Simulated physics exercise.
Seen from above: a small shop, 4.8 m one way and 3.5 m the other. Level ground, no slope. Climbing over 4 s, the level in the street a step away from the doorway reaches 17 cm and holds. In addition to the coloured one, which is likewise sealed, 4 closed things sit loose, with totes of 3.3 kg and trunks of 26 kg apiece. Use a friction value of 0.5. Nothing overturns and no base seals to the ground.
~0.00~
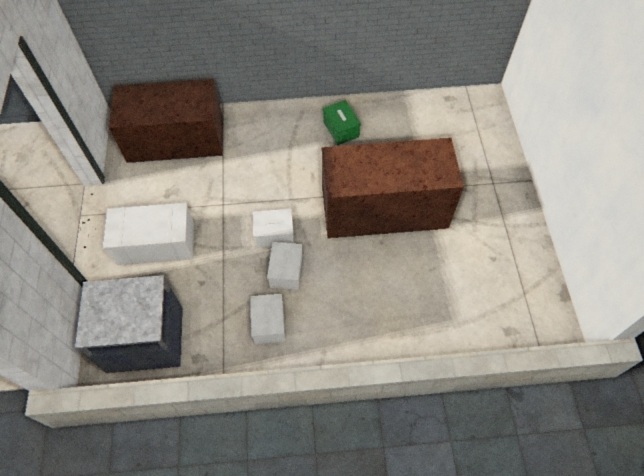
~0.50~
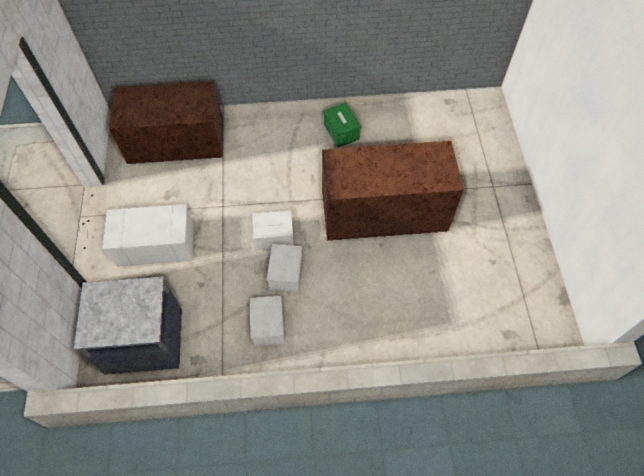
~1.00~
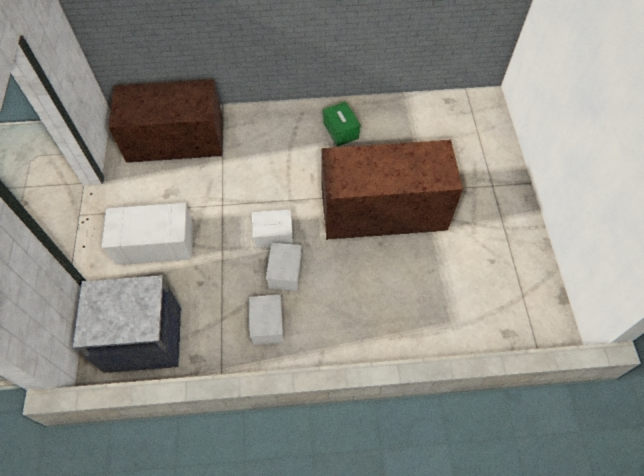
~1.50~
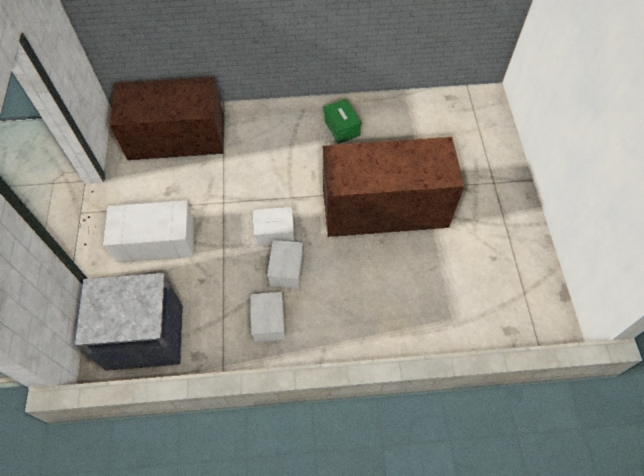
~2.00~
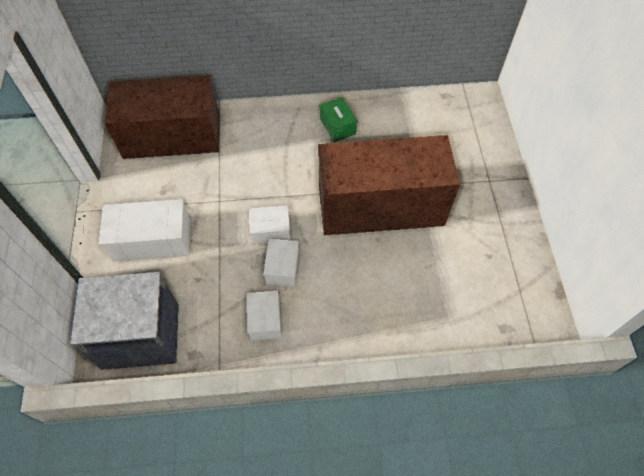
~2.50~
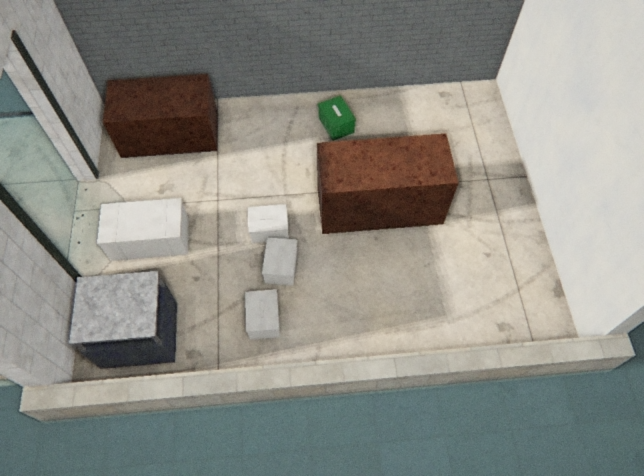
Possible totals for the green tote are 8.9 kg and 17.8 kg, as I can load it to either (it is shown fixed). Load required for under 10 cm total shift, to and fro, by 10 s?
Higher.
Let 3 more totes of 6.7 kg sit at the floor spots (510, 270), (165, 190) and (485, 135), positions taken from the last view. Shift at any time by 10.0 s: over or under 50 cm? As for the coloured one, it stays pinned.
One by one: Not far enough, too far and not far enough.
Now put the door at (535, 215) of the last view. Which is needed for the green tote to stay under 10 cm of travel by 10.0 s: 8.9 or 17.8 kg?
Then the lighter mass works.
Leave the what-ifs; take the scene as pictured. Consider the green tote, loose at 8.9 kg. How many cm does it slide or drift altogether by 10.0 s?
20 cm, roughly.
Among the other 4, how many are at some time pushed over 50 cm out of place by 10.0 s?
All told, that gives 4.
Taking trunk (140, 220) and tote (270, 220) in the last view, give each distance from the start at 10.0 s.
Net displacement, in order: 120 cm; 100 cm.
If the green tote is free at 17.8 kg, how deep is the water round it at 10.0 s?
Depth: Approx. 6 cm.
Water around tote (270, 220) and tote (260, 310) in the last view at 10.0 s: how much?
About 3 and 5 cm.
After 3.5 s the green tote would be 0 cm from its start with 8.9 kg and 0 cm from its start with 17.8 kg; 0 cm of water round it then.
After 4.5 s the green tote would be 0 cm from its start with 8.9 kg and 0 cm from its start with 17.8 kg; 0 cm of water round it then.
After 7.0 s the green tote would be 0 cm from its start with 8.9 kg and 0 cm from its start with 17.8 kg; 4 cm of water round it then.
After 10.0 s the green tote would be 19 cm from its start with 8.9 kg and 0 cm from its start with 17.8 kg; 6 cm of water round it then.
